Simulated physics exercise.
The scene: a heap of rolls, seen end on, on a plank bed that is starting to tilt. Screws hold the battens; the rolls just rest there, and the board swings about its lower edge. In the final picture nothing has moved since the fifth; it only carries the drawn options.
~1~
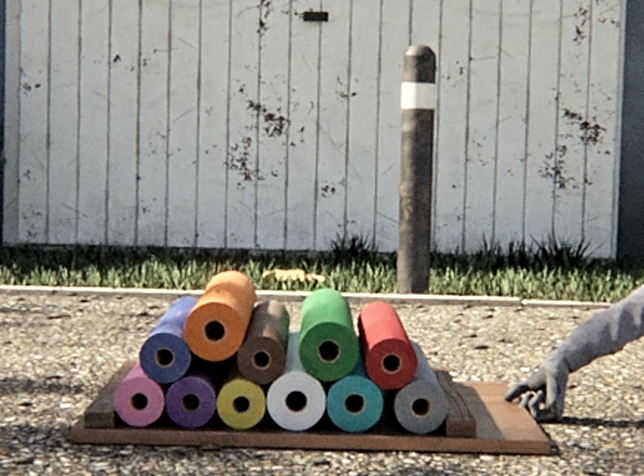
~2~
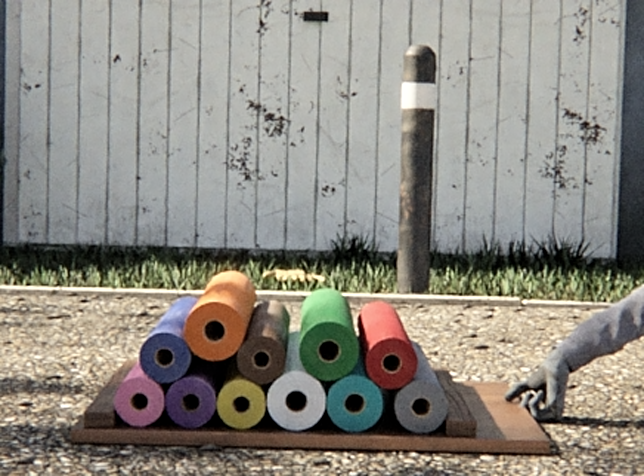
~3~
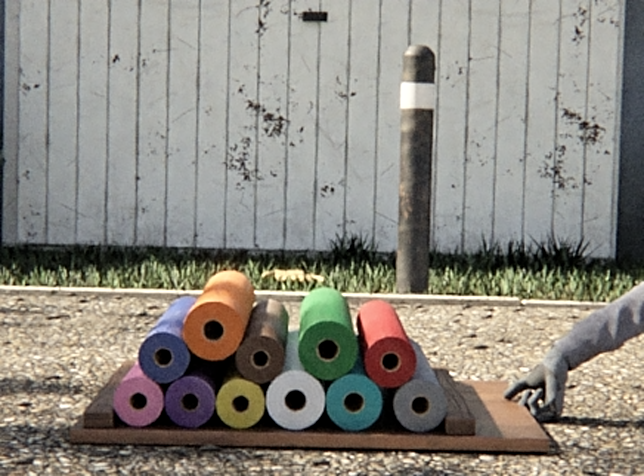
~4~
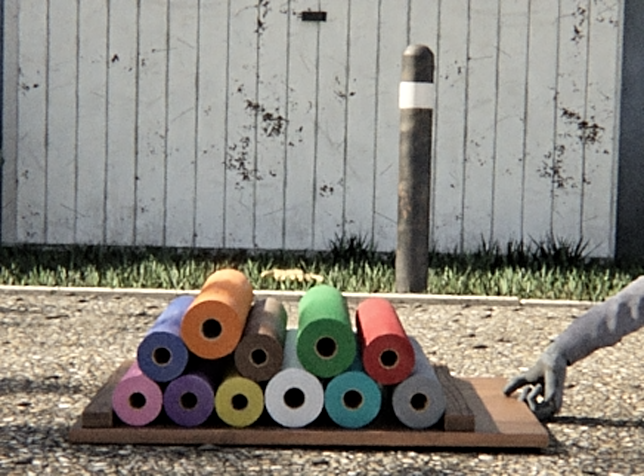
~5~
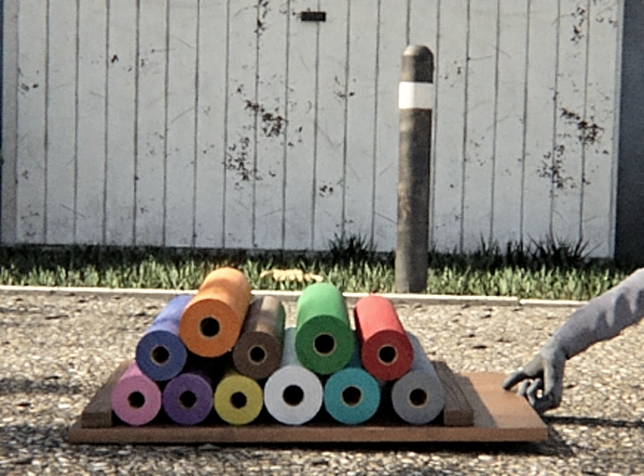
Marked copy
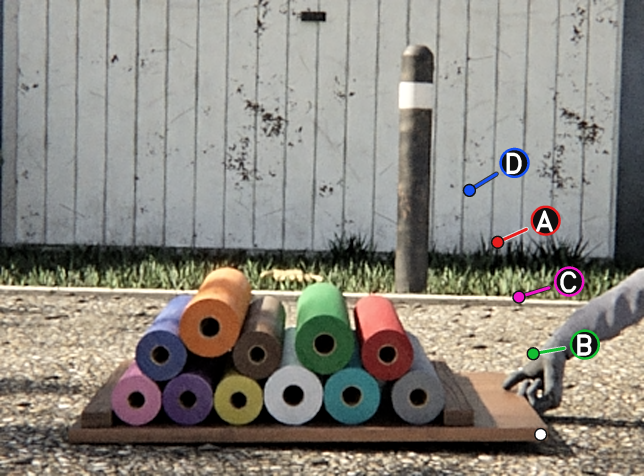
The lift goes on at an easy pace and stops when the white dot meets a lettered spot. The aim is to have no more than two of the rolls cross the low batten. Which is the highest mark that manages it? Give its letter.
Mark C is as high as it can go.
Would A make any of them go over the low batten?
Yes.
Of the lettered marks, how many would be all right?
Two of them.
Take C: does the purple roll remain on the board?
Yes, with C.
On the marked copy, A at (497, 242); B at (533, 354); C at (519, 297); D at (469, 191); the white dot at (540, 435).
Following C. Soon after the start, board at 16°.
Later, board at 19°.
In the end, board at 19°, two over the low batten (blue, orange).
As for the rest, A three over the low batten (blue, brown, orange); B none over the low batten; D seven over the low batten.
